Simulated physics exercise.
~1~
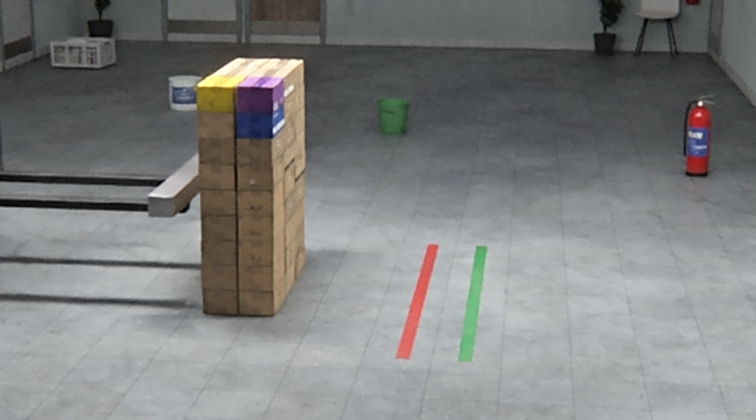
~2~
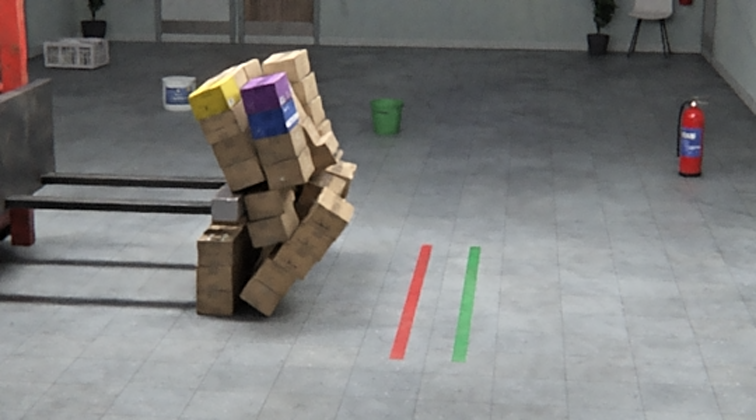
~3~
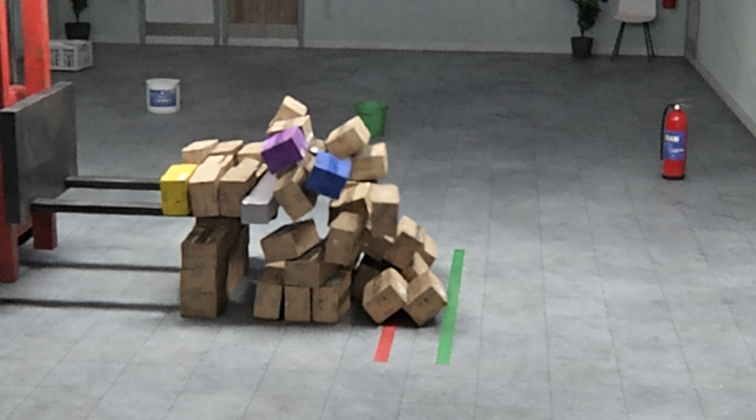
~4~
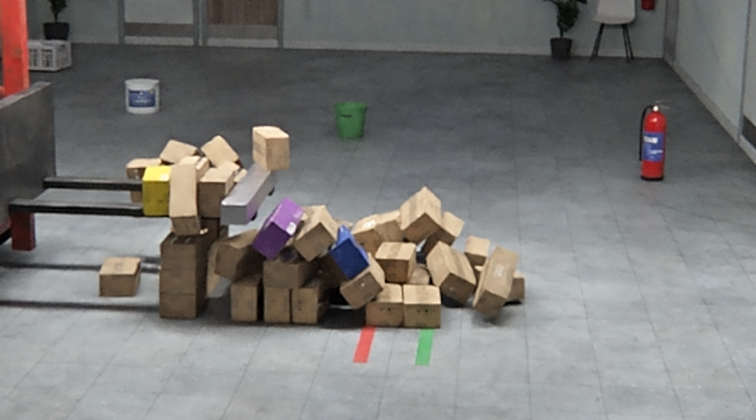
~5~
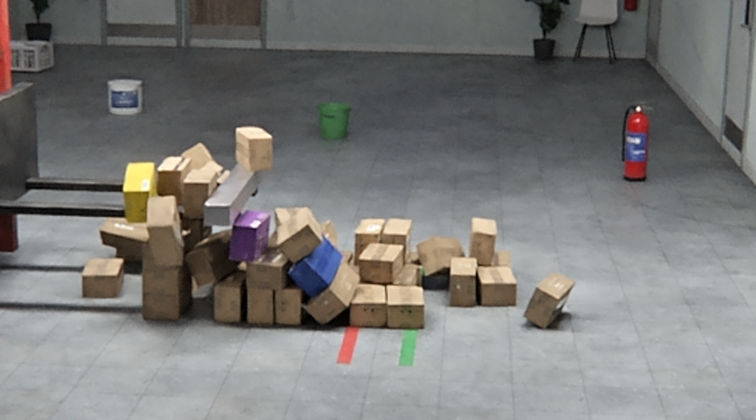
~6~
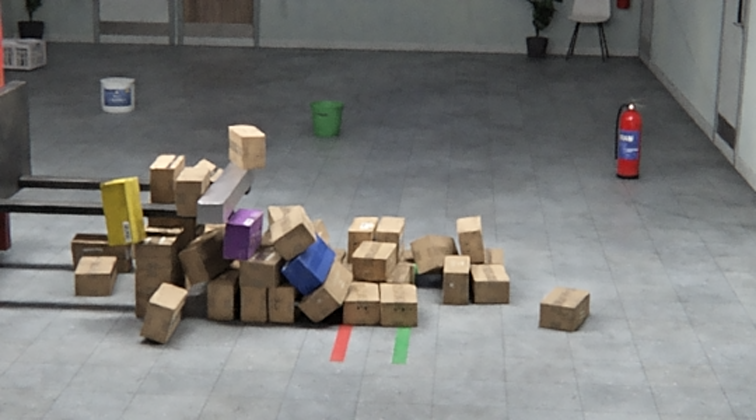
In this clip, a lift truck with a beam across its forks pushes into a tall block of cardboard boxes from the left, and the stack buckles and spills rightward across red and green floor lines, leaving a scattered heap with the purple box short of the red line.
